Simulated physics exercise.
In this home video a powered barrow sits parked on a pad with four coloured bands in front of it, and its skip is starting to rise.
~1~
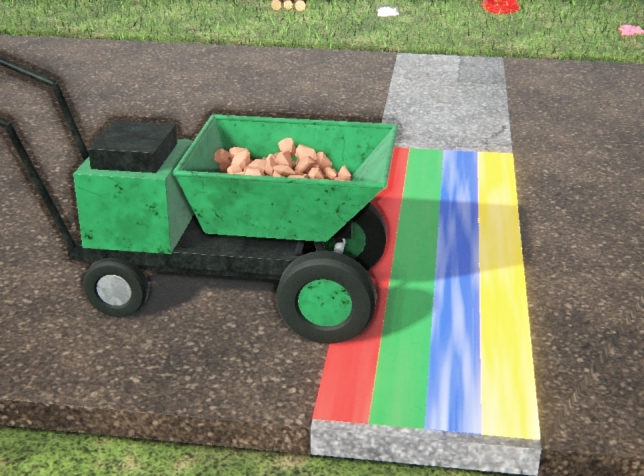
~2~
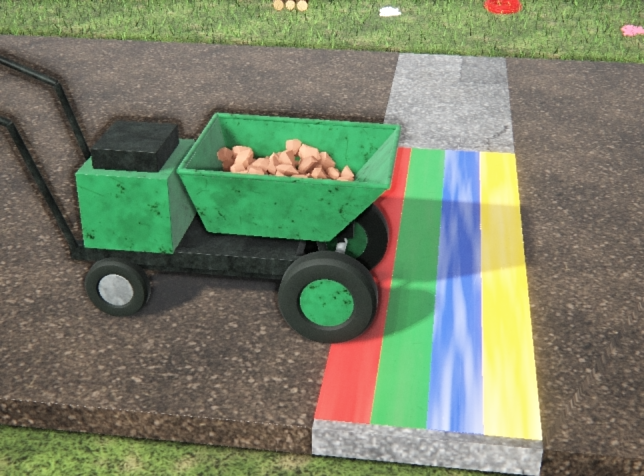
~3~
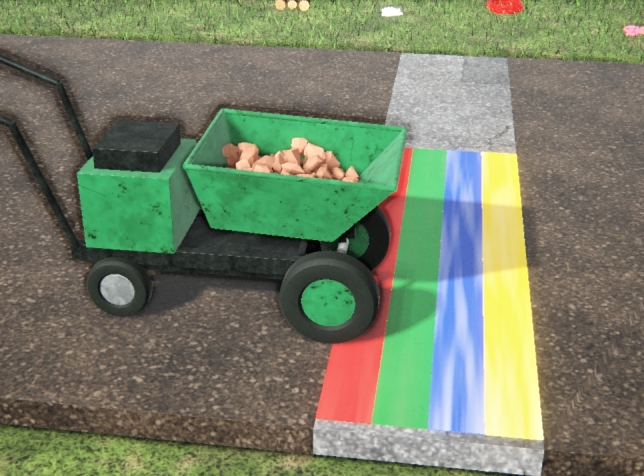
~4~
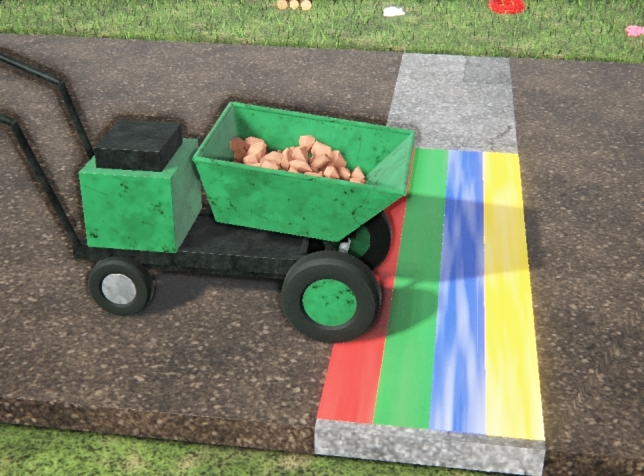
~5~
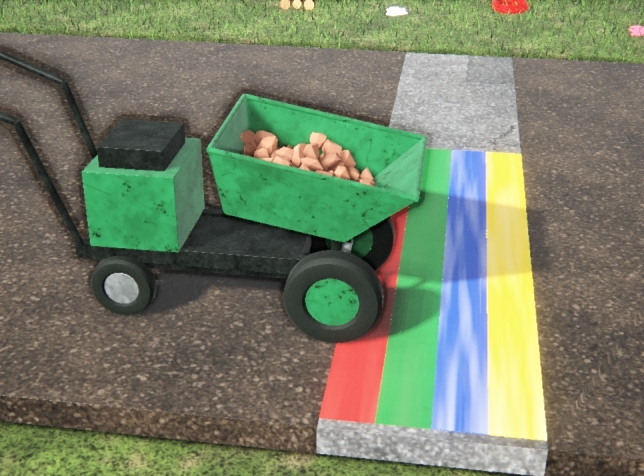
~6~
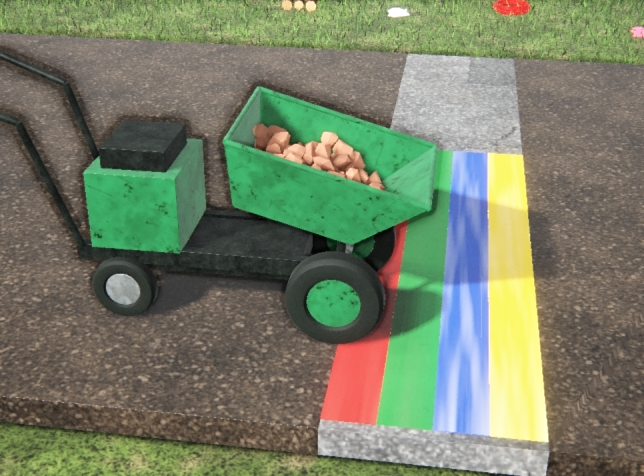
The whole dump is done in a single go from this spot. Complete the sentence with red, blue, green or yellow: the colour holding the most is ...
The colour holding the most is yellow.
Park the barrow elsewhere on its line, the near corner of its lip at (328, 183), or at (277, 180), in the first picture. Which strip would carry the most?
Blue the first time, the green one the second time.
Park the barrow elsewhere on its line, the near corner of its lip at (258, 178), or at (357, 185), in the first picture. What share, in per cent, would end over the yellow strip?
Well, you'd get roughly 0 per cent from the first place and roughly 30 per cent from the second.
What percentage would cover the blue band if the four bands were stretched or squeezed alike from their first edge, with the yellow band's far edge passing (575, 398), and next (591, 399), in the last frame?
I'd say about 30 % for the first and about 30 % for the second.
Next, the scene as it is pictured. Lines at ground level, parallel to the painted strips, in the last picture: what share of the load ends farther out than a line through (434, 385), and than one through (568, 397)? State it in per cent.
Close to 70 % and 20 %, in that order.
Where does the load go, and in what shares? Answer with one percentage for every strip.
Red strip 0 %, green strip 0 %, blue strip 10 %, yellow strip 40 %.
Shortly afterwards, skip tipped steeply; the whole lot in the skip.
Next, skip tipped right over; the bulk in the skip; a little over the blue strip; near a quarter over the yellow strip.
Some moments later, skip tipped right over; near a quarter in the skip; a little over the blue strip; near a third over the yellow strip; near a quarter off the paint.
In the end, skip tipped right over; near a quarter in the skip; none at all over the red strip; none at all over the green strip; a little over the blue strip; near a third over the yellow strip; near a quarter off the paint.
